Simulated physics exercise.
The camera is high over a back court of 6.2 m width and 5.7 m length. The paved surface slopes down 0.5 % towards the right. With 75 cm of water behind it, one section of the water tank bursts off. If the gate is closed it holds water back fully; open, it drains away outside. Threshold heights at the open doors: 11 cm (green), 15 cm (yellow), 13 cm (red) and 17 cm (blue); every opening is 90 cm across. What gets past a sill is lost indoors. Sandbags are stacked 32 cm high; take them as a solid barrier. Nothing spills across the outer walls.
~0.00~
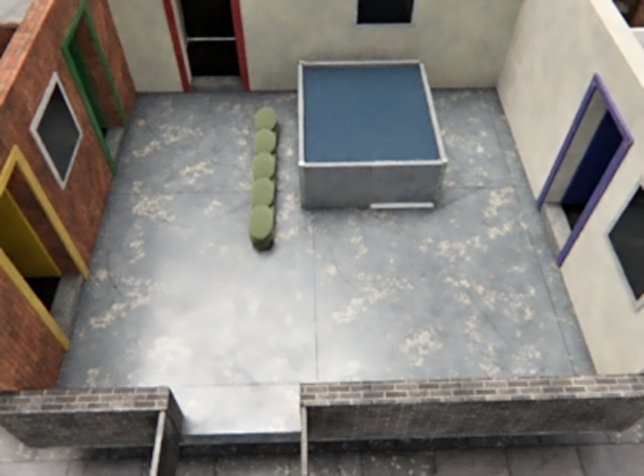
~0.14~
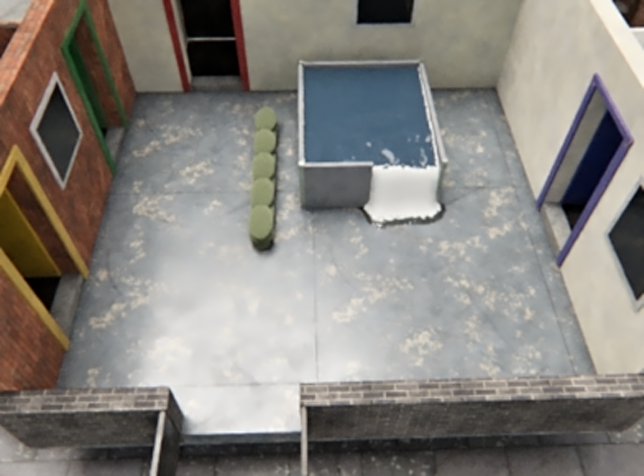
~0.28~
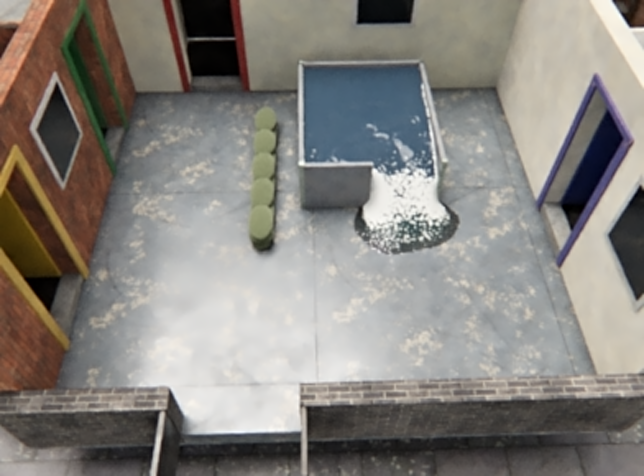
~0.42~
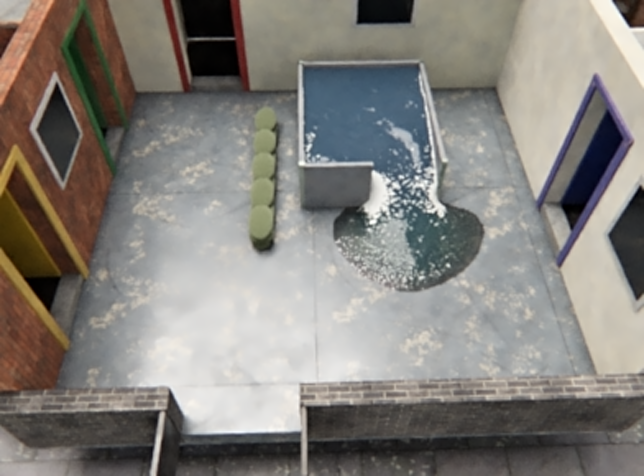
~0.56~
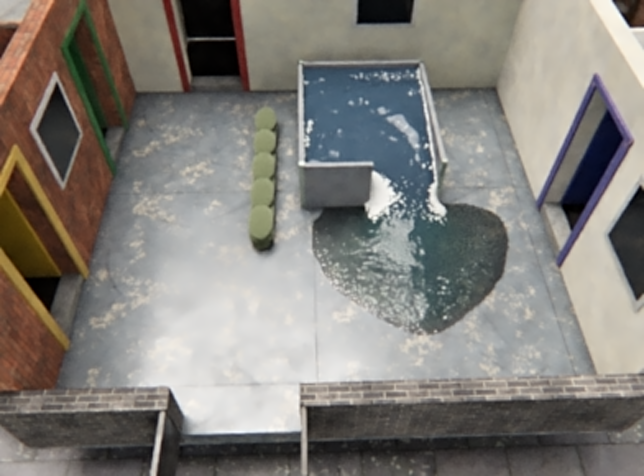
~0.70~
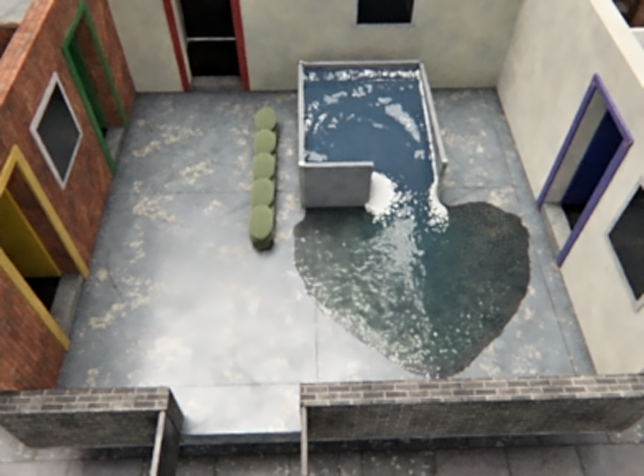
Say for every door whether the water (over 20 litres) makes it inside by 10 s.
Door by door: At the green door it stays under the limit; at the yellow door it stays under the limit; at the red door it keeps below the limit; at the blue door it does not reach the limit.
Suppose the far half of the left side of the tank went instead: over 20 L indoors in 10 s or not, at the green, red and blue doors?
Against that limit: Green over, red past it, blue below.
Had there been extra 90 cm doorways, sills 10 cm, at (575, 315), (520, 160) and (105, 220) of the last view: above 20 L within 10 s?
In turn: Over, not over, under.
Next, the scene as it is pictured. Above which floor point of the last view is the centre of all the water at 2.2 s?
At about (390, 211).
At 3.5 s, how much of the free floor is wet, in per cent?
Some 45 per cent of it.
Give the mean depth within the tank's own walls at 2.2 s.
Roughly 44 cm on average.
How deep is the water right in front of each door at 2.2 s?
In cm: Green 0, yellow 0, red 0, blue 7.
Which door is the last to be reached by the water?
Last comes the red one.
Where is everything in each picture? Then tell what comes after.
The first picture shows the water tank at (366, 113) is whole and still, 75 cm deep.
In the second picture, the front is at (439, 207), 0.6 m from the gap at (403, 188); 0.3 m2 of floor is under water; 75 cm left at the back of the water tank.
In the third picture, the front is at (387, 248), 0.9 m from the gap at (402, 191); 0.8 m2 of floor is under water; 75 cm left at the back of the water tank.
In the fourth picture, water pours out at (402, 192) and has run 1.4 m, to (396, 285); typically 8 cm deep outside, 75 cm at the water tank's back.
In the fifth picture, water pours out at (402, 192) and has run 2.0 m, to (440, 325); typically 5 cm deep outside, 74 cm at the water tank's back.
In the sixth picture, water pours out at (402, 191) and has run 2.6 m, to (443, 370); typically 4 cm deep outside, 68 cm at the water tank's back.
After 1.4 s water covers 30 % of the floor and is deepest (42 cm) near (407, 211); green door not reached, yellow door not reached, red door not reached, blue door 9 cm at the sill, 0 L in.
After 2.2 s water covers 35 % of the floor and is deepest (43 cm) near (581, 402); green door not reached, yellow door not reached, red door not reached, blue door 7 cm at the sill, 0 L in.
After 3.5 s water covers 45 % of the floor and is deepest (26 cm) near (463, 295); green door not reached, yellow door not reached, red door not reached, blue door 13 cm at the sill, 0 L in.
After 6.0 s water covers 75 % of the floor and is deepest (19 cm) near (566, 402); green door 4 cm at the sill, 0 L in, yellow door 14 cm at the sill, 0 L in, red door not reached, blue door 13 cm at the sill, 1 L in.
After 10.0 s water covers 95 % of the floor and is deepest (16 cm) near (315, 100); green door 4 cm at the sill, 0 L in, yellow door 10 cm at the sill, 0 L in, red door 12 cm at the sill, 0 L in, blue door 8 cm at the sill, 1 L in.
